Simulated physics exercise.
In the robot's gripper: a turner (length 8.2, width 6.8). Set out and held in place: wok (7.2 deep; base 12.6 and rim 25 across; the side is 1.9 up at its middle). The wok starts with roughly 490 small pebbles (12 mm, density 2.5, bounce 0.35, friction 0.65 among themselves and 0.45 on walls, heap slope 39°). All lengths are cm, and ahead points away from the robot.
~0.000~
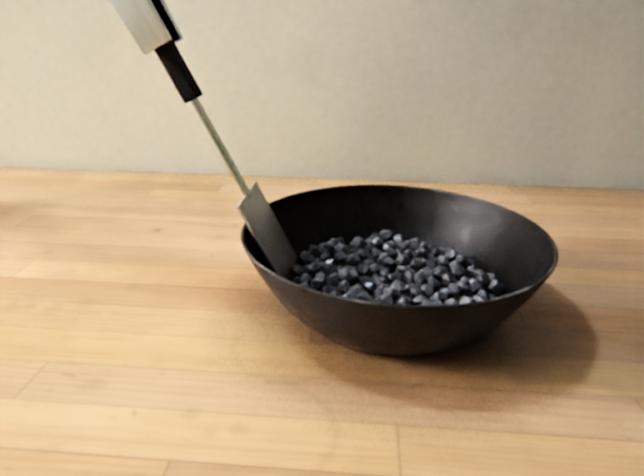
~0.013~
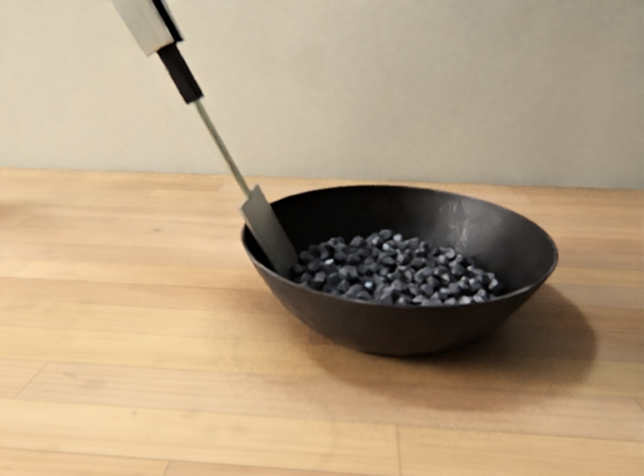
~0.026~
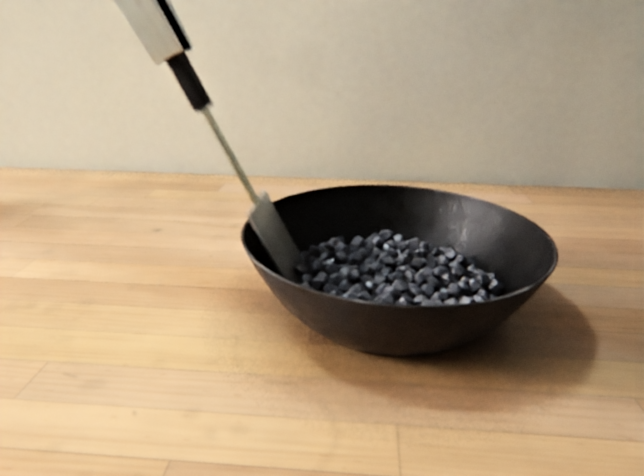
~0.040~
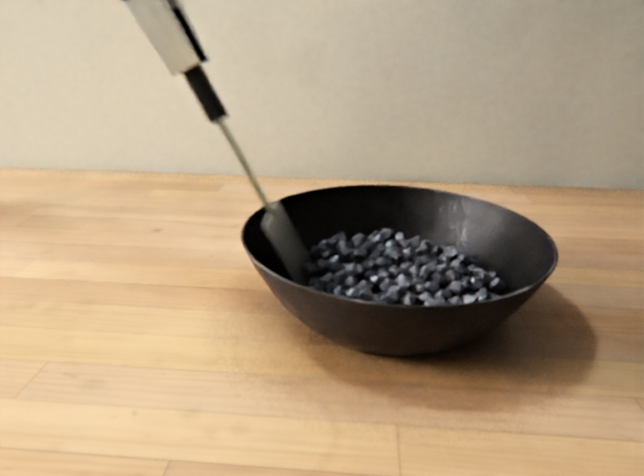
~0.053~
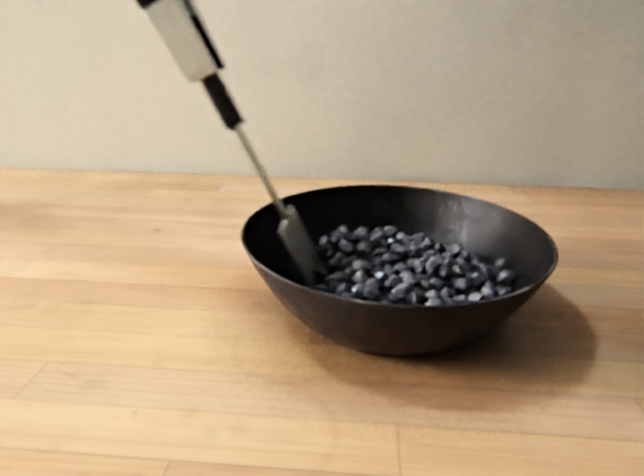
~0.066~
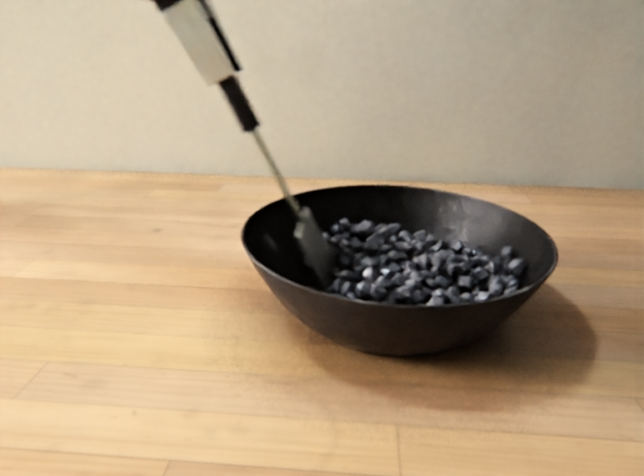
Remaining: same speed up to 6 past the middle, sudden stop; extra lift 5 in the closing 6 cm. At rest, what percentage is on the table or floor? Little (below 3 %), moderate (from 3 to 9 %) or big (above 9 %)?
Answer: Big; above 9 % of the small pebbles finish on the table or floor.
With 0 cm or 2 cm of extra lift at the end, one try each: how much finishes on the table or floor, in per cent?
About 10 and 10 per cent.
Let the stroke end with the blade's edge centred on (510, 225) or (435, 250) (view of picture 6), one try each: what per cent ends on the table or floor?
About 35 and 5 per cent.
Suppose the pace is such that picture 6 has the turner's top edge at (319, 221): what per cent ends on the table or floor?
Some 25 per cent.
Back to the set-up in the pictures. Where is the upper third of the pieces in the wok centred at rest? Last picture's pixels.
Around (479, 271).
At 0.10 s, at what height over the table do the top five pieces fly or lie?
Some 8 cm.
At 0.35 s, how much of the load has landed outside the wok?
Some 5 per cent.
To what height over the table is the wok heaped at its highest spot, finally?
Roughly 7.5 cm.
After 0.10 s, sloping 63°, highest piece 11 above the table; 488 in the wok, 1 on the blade or in flight.
After 0.13 s, sloping 63°, highest piece 16 above the table; 488 in the wok, 1 on the blade or in flight.
After 0.35 s, sloping 63°, highest piece 22 above the table; 401 in the wok, 26 on the table or floor, 62 on the blade or in flight.
After 1.40 s, sloping 63°, highest piece 8 above the table; 400 in the wok, 89 on the table or floor.
In the end, 400 in the wok, 89 on the table or floor. That is 18 % on the table or floor.
